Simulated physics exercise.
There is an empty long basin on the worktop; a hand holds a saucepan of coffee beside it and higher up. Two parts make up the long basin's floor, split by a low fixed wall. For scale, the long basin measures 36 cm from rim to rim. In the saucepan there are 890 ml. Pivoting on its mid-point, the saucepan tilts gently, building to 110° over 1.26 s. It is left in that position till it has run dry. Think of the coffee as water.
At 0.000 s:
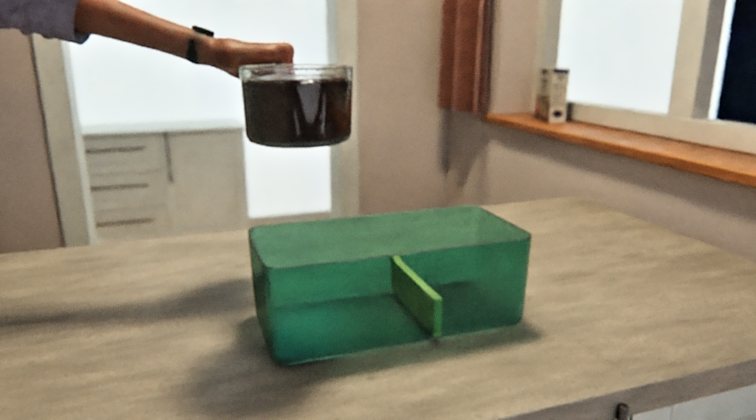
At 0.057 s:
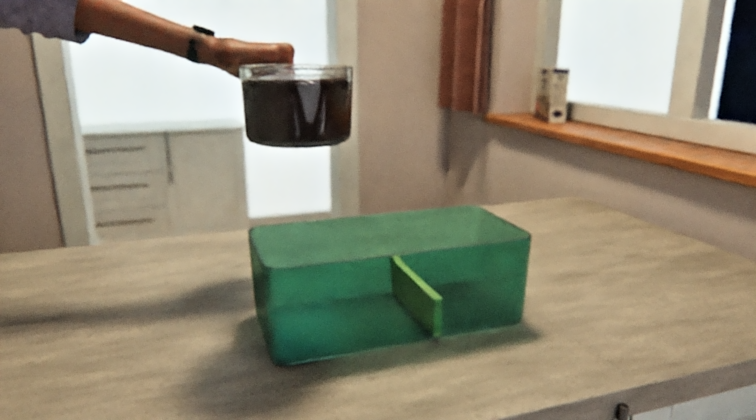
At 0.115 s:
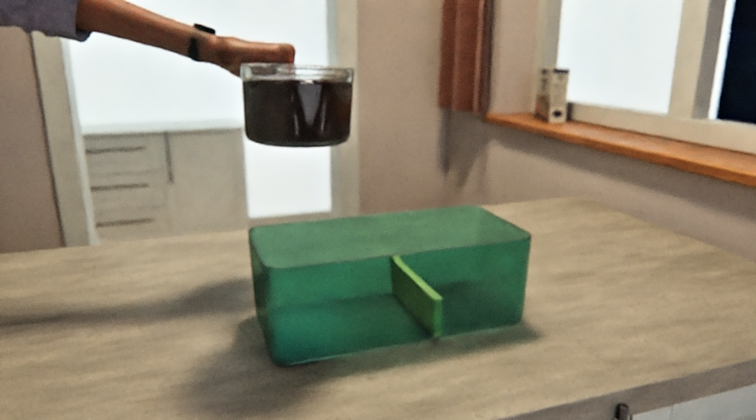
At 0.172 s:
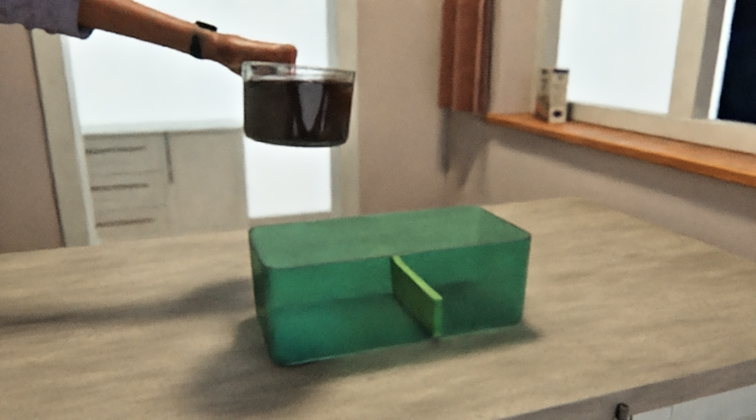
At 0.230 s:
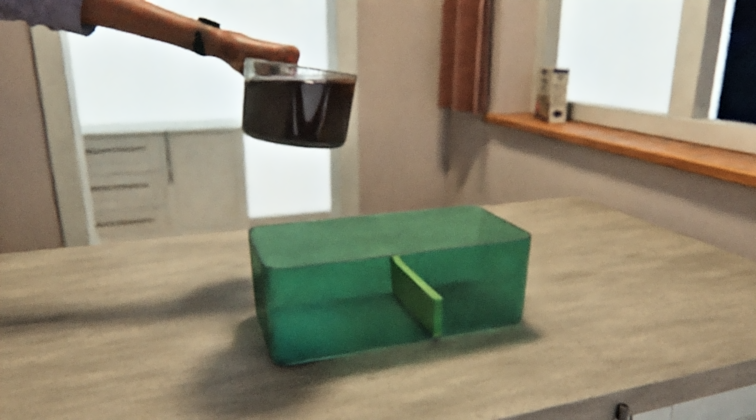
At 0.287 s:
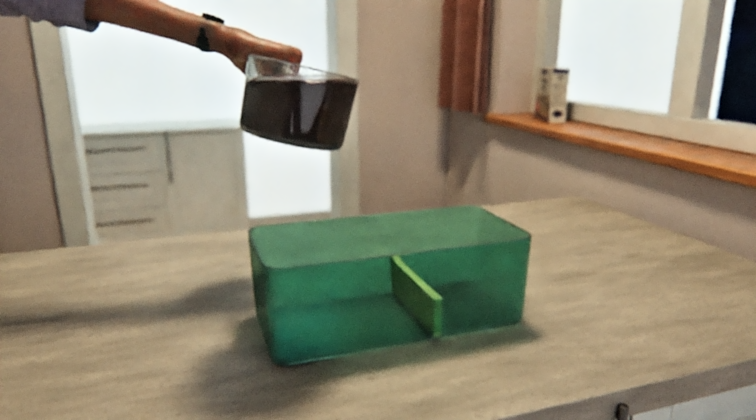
In a kitchen, a hand holding a glass saucepan of dark coffee above an empty green divided basin, slowly tilting it rightward.
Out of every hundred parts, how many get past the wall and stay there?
About 48 out of 100.
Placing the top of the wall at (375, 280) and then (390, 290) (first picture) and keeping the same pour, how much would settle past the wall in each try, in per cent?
90 % and 75 %.
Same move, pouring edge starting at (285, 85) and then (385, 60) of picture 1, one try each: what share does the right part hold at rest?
I'd expect close to 5 per cent and then close to 90 per cent.
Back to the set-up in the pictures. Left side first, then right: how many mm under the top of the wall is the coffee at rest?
Noted: Left near 40 mm, right near 34 mm.
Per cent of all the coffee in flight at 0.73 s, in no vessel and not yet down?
I'd say close to 30 per cent.
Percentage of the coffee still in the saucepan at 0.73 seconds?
60 %.
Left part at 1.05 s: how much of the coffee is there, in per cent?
Left share: Approx. 28 %.
After 0.73 s the tilt is 68° and 61 per cent is still to pour, 5 is left of the wall and 5 right of it.
After 1.05 s the tilt is 103° and 11 per cent is still to pour, 28 is left of the wall and 47 right of it.
After 1.39 s the tilt is 110° and 0 per cent is still to pour, 50 is left of the wall and 48 right of it.
After 1.76 s the tilt is 110° and 0 per cent is still to pour, 51 is left of the wall and 48 right of it.
In the end 51 per cent lies left of the wall, 48 right of it and 1 outside.
